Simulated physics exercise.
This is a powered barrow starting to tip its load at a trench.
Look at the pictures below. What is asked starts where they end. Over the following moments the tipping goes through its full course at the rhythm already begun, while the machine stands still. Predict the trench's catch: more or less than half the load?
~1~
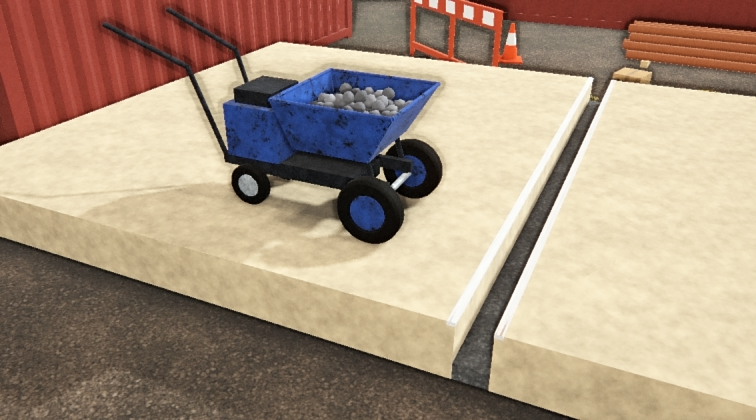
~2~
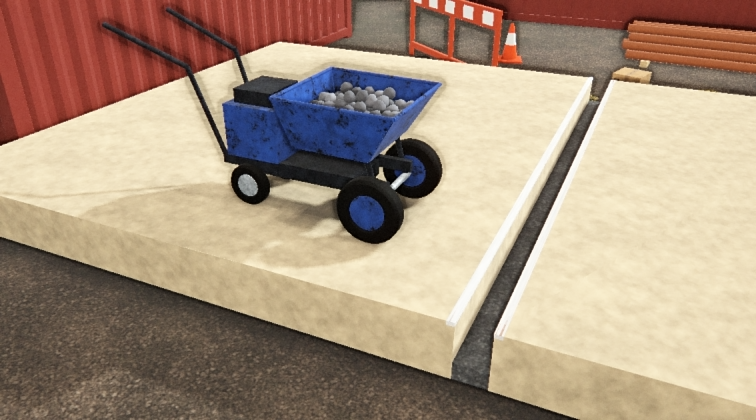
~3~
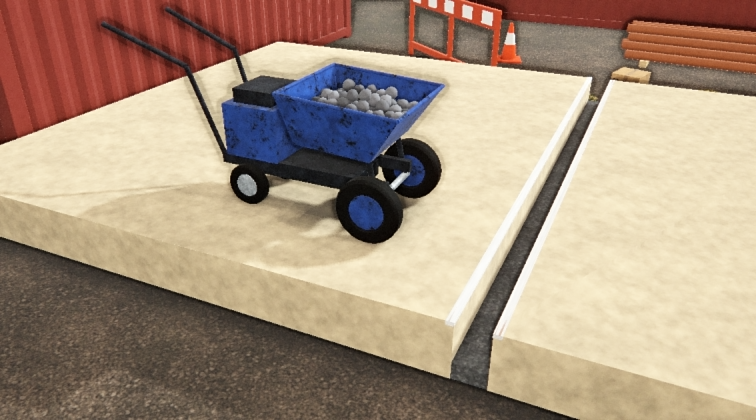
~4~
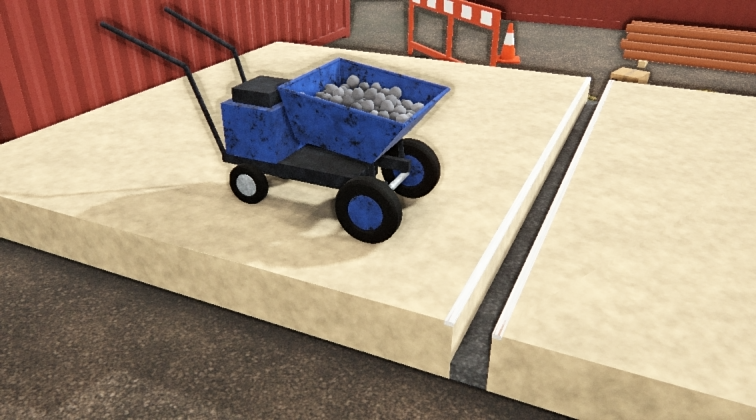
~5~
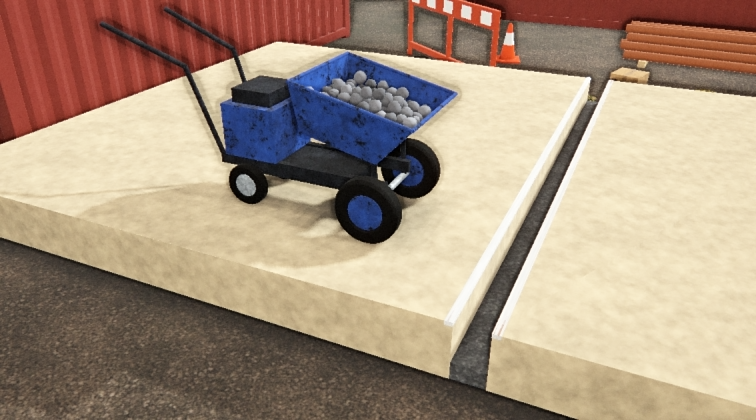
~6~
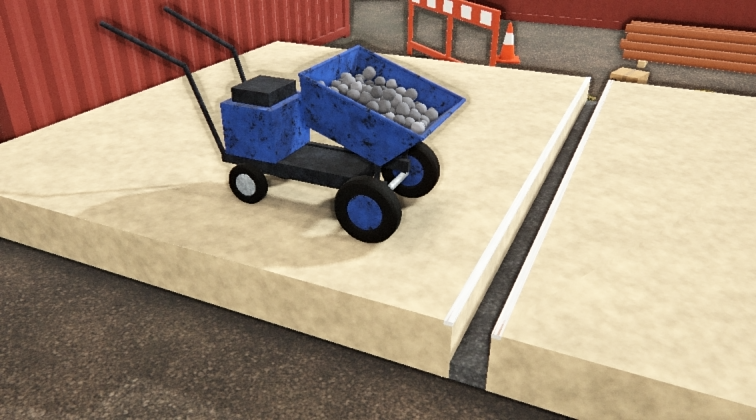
The trench will most likely get the bulk of it.
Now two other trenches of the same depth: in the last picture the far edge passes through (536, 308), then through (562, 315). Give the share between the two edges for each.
The first case gives around 100 percent, and the second around 100 percent.
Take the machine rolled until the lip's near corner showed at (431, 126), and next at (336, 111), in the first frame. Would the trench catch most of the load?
First attempt: Short of half; second attempt: Short of half.
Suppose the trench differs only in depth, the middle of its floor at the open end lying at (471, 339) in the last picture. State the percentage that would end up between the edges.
The share would be close to 40 percent.
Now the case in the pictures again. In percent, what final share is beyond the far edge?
I'd estimate about 15 per cent of the load.
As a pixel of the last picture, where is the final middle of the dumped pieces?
Around (513, 259).
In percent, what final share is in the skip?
It comes to about 0 percent.
Soon after the last picture, skip tipped steeply; all in the skip.
A little later, skip tipped right over; most in the skip; a stray few short of the trench; a small part in or heaped over the trench; a stray few beyond it; a stray few falling.
Later still, skip tipped right over; about a quarter in the skip; a small part short of the trench; about two thirds in or heaped over the trench; a small part beyond it.
By the end, skip tipped right over; a small part short of the trench; most in or heaped over the trench; a small part beyond it.
